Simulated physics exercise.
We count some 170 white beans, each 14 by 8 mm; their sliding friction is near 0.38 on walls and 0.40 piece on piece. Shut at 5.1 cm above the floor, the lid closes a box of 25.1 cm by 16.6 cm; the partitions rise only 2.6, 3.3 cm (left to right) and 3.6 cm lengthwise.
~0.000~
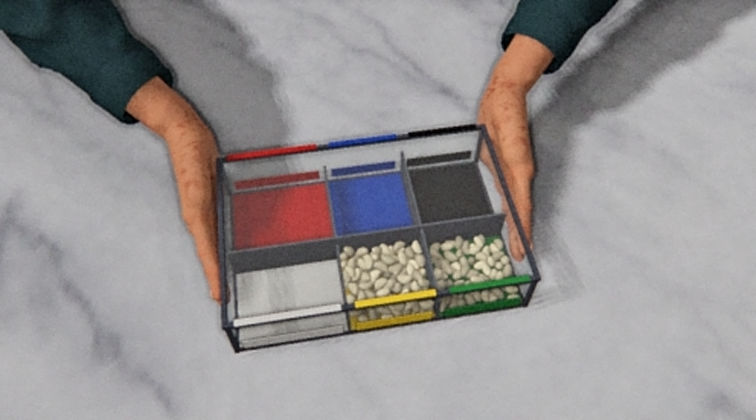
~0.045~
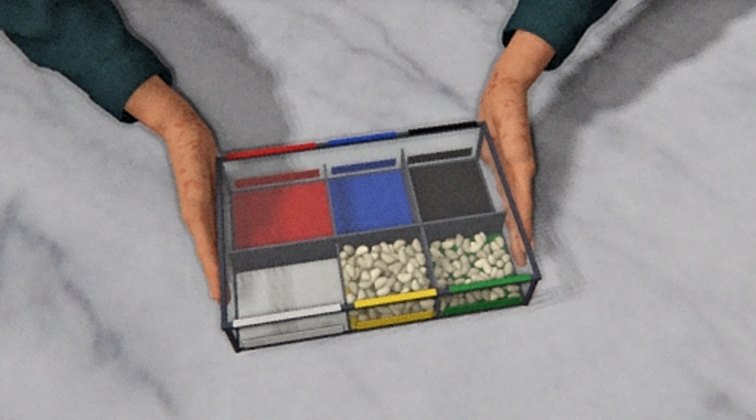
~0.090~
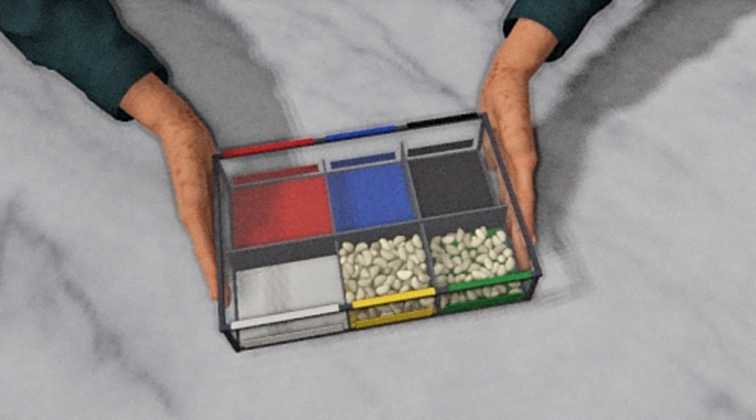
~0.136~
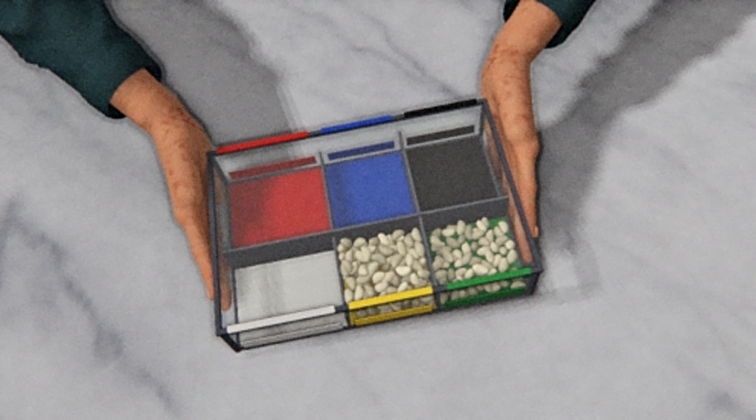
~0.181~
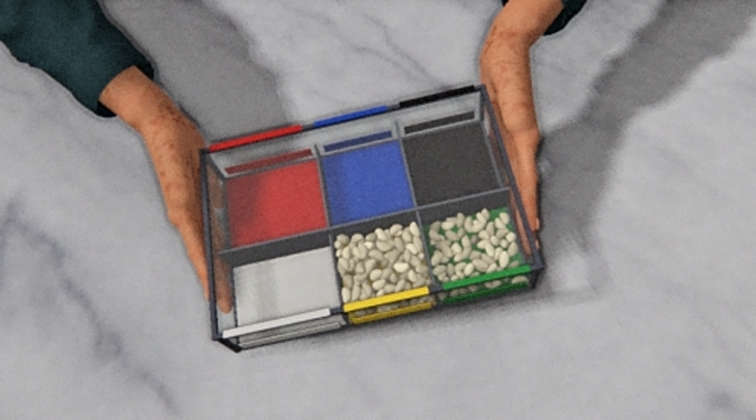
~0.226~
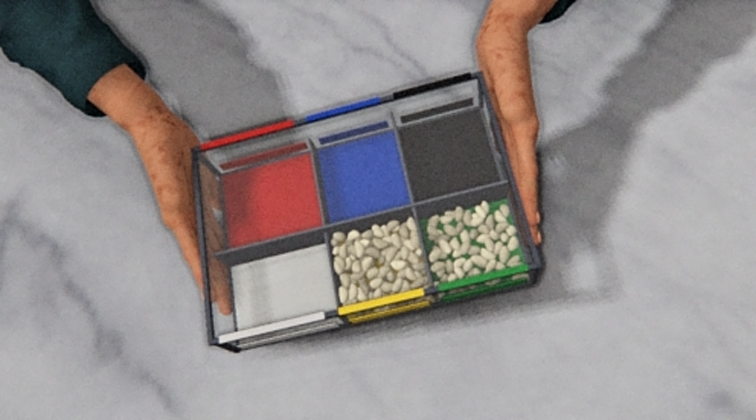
Two hands tilt a clear, lidded box with six colour-marked compartments above a marbled surface, gradually lowering its left front corner and raising its far side, while white beans remain in the yellow and green front sections.
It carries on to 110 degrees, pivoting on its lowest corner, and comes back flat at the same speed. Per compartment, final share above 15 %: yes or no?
Red no; blue no; green yes; yellow yes; white yes; black no.
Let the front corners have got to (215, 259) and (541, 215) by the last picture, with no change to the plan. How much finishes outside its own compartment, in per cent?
That gives some 50 per cent.
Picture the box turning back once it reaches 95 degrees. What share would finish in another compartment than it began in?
Near 45 in a hundred.
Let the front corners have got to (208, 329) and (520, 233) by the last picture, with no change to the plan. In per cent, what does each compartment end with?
Each compartment ends with this per cent: Red 5, blue 0, green 5, yellow 5, white 80 and black 0.
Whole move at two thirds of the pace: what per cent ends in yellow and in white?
Yellow 30 %, white 45 %.
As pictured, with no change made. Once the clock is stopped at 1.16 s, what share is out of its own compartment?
Reading: Close to 35 %.
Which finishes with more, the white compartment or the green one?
The white one.
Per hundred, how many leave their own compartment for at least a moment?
I'd say near 50 percent of them.
After 1.16 s, tilt 110 degrees; green 30 %, yellow 45 %, white 25 %.
After 1.78 s, tilt 49 degrees; green 25 %, yellow 35 %, white 40 %.
Then, at 2.45 s, tilt 0 degrees; green 25 %, yellow 35 %, white 40 %.
In the end, at 2.9 s, red 0 %, blue 0 %, green 25 %, yellow 35 %, white 40 %, black 0 %.
